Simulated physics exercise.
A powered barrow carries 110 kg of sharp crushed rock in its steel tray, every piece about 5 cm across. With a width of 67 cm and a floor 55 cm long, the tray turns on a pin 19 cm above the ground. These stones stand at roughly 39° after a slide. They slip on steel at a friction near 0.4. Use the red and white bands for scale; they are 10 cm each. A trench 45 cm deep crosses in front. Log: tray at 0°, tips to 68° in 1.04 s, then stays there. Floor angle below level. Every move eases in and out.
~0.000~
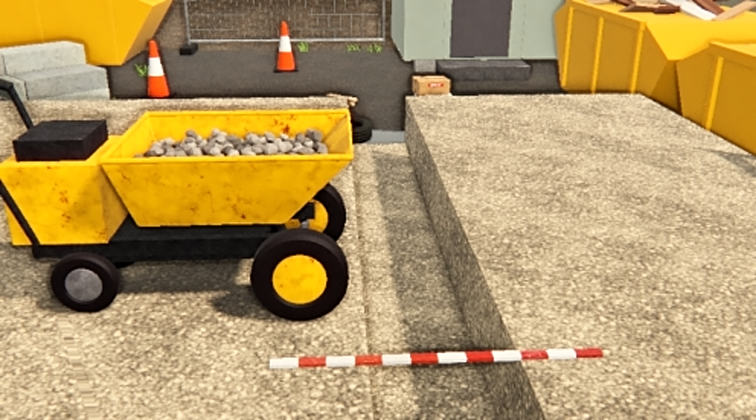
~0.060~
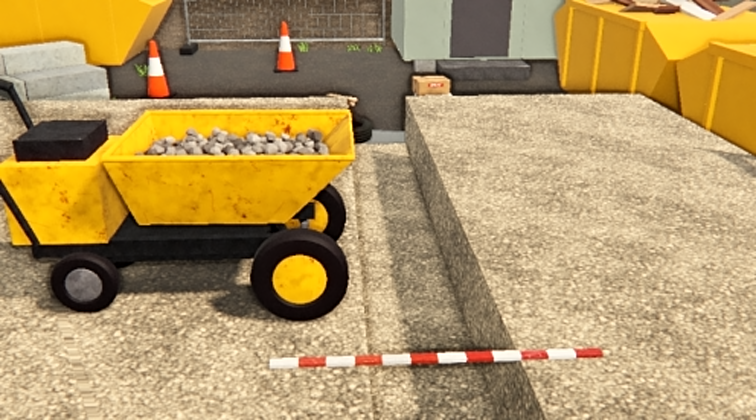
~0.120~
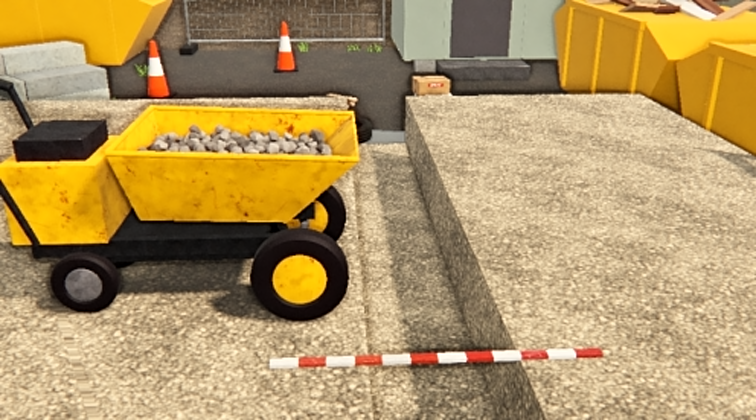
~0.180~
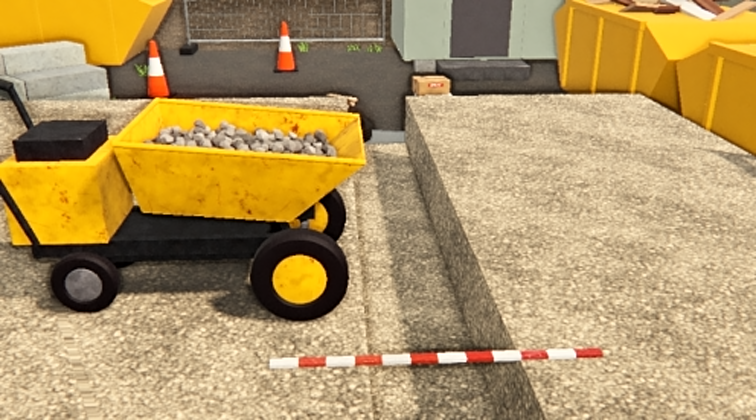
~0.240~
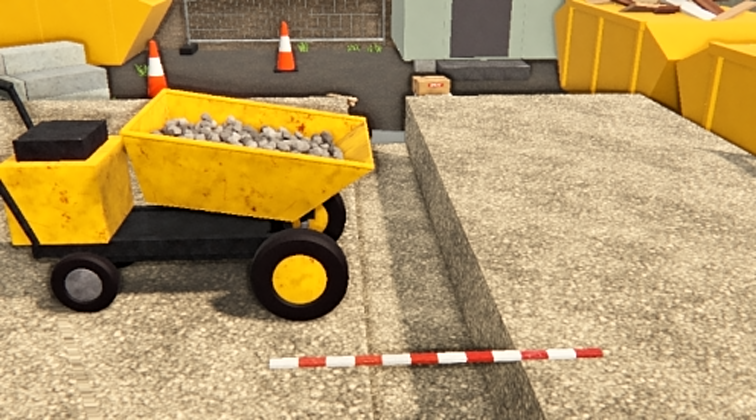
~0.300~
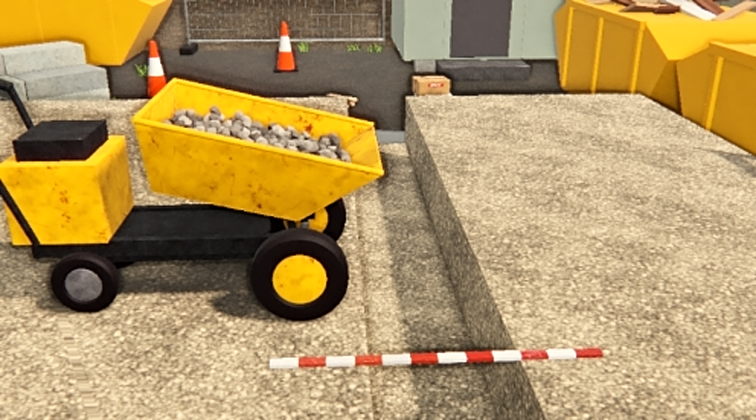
A yellow tray full of grey stones slowly tilts down to the right on a wheeled barrow.
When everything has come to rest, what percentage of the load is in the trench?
About 89 per cent.
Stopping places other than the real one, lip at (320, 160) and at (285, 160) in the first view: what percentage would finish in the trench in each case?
About 100 per cent first, then about 100 per cent.
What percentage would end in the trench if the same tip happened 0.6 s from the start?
Close to 70 percent, then.
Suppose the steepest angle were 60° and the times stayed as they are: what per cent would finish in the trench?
Share in trench: Approx. 60%.
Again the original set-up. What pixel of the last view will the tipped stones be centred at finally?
Somewhere around (453, 349) in the last picture.
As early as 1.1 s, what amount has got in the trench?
At that moment: Approx. 20 %.
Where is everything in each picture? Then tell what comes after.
In the first frame, the tray is at 0°, its lip at (352, 157); the top of the load is at (259, 142).
In the second frame, lip at (354, 158), floor tilted 1°, highest stones at (260, 142); the stones move at 0.2 m/s on average.
In the third frame, lip at (358, 160), floor tilted 3°, highest stones at (230, 139); the stones move at 0.3 m/s on average.
In the fourth frame, lip at (365, 163), floor tilted 5°, highest stones at (226, 135); the stones move at 0.5 m/s on average.
In the fifth frame, lip at (373, 167), floor tilted 9°, highest stones at (189, 130); the stones move at 0.6 m/s on average.
In the sixth frame, the tray is at 14°, its lip at (382, 173); the top of the load is at (186, 121); the stones move at 0.7 m/s on average.
After 0.8 s the floor is at 57°; 100 % in the tray; the foremost stones are at (414, 223).
After 1.1 s the floor is at 68°; 77 % in the tray, 22 % in the trench, 1 % past the trench; the foremost stones are at (498, 278).
After 1.5 s the floor is at 68°; 32 % in the tray, 57 % in the trench, 12 % past the trench; the foremost stones are at (576, 270).
After 3.4 s the floor is at 68°; 0 % in the tray, 89 % in the trench, 11 % past the trench; the foremost stones are at (599, 266).
